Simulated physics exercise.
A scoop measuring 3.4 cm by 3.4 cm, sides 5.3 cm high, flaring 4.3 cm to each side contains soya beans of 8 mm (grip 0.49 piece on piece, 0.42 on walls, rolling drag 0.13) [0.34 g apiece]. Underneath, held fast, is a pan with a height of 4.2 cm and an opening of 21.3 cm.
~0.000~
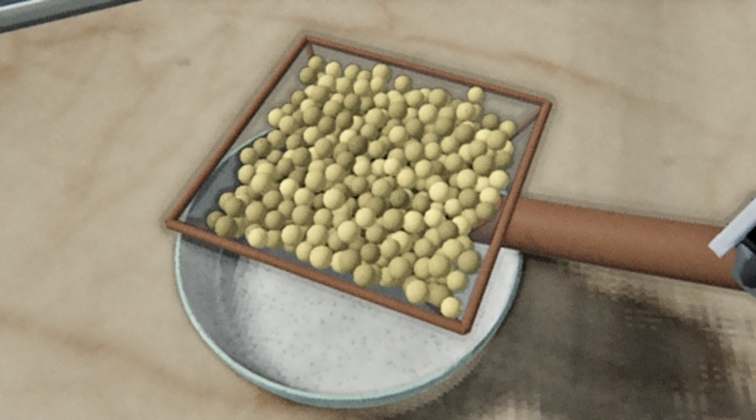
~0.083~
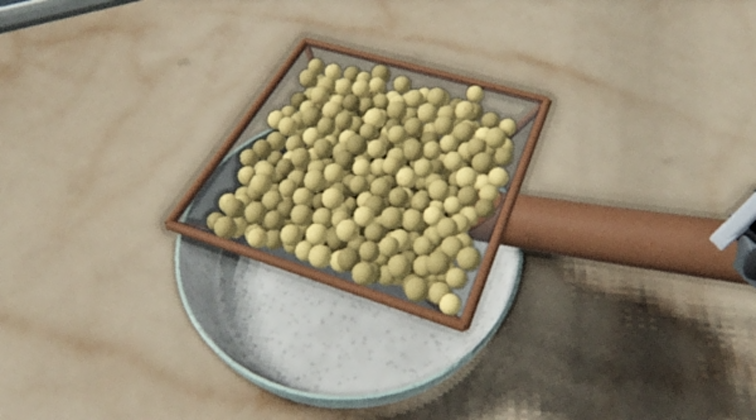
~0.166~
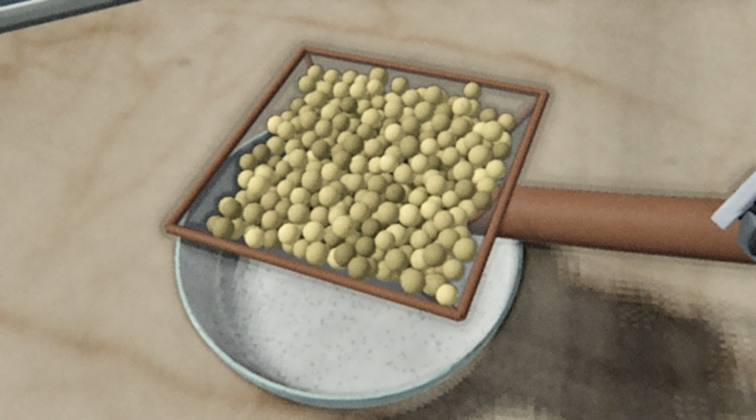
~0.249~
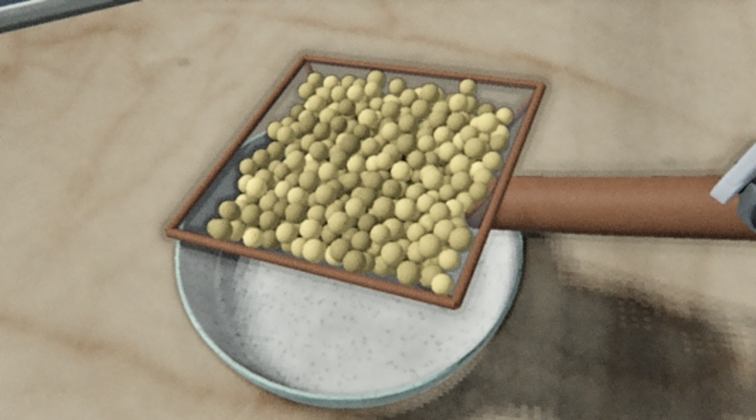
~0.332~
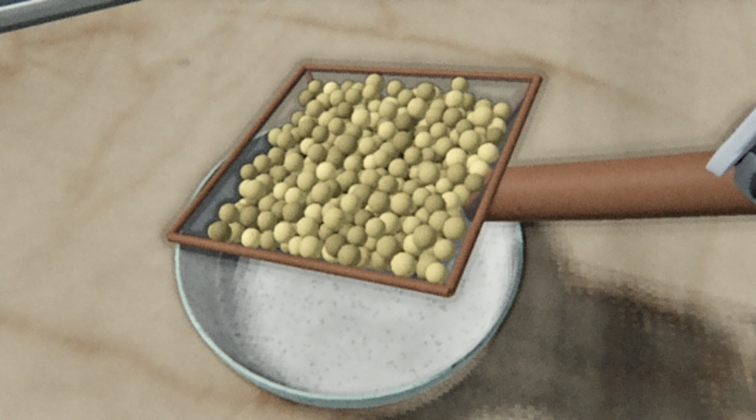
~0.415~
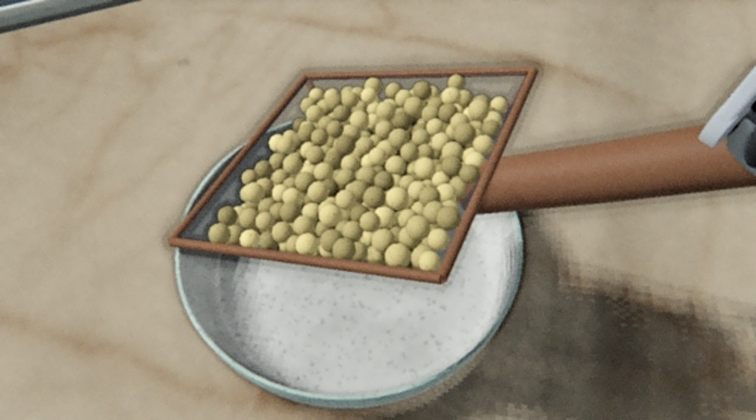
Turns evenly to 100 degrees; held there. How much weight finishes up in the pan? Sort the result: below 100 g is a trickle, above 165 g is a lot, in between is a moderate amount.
A lot.
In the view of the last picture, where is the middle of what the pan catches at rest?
(297, 249), approximately.
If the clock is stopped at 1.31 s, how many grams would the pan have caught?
At that point it's around 90 grams.
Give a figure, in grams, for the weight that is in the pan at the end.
Approx. 190 g.
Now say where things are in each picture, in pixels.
In the first frame, scoop at (315, 272); tilt 0 degrees; top of the load at (309, 77); pan at (350, 233).
In the second frame, scoop at (314, 271); tilt 2 degrees; top of the load at (309, 79).
In the third frame, scoop at (311, 268); tilt 6 degrees; low side back left; top of the load at (362, 83).
In the fourth frame, scoop at (308, 265); tilt 11 degrees; low side back left; top of the load at (361, 87).
In the fifth frame, scoop at (305, 262); tilt 15 degrees; low side back left; top of the load at (396, 89).
In the sixth frame, scoop at (301, 259); tilt 20 degrees; low side back left; top of the load at (349, 94); pan at (350, 233). It turns about 55 degrees a second.
After 0.90 s, tilt 47 degrees; 0 g in the pan, scoop holds 100 %.
Then, at 1.31 s, tilt 70 degrees; 86 g in the pan, scoop holds 45 %.
After 1.69 s, tilt 92 degrees; 188 g in the pan, scoop holds 0 %.
After 2.05 s, tilt 100 degrees; 188 g in the pan, scoop holds 0 %.
By 2.3 s all is still; 188 g in the pan, scoop holds 0 %.
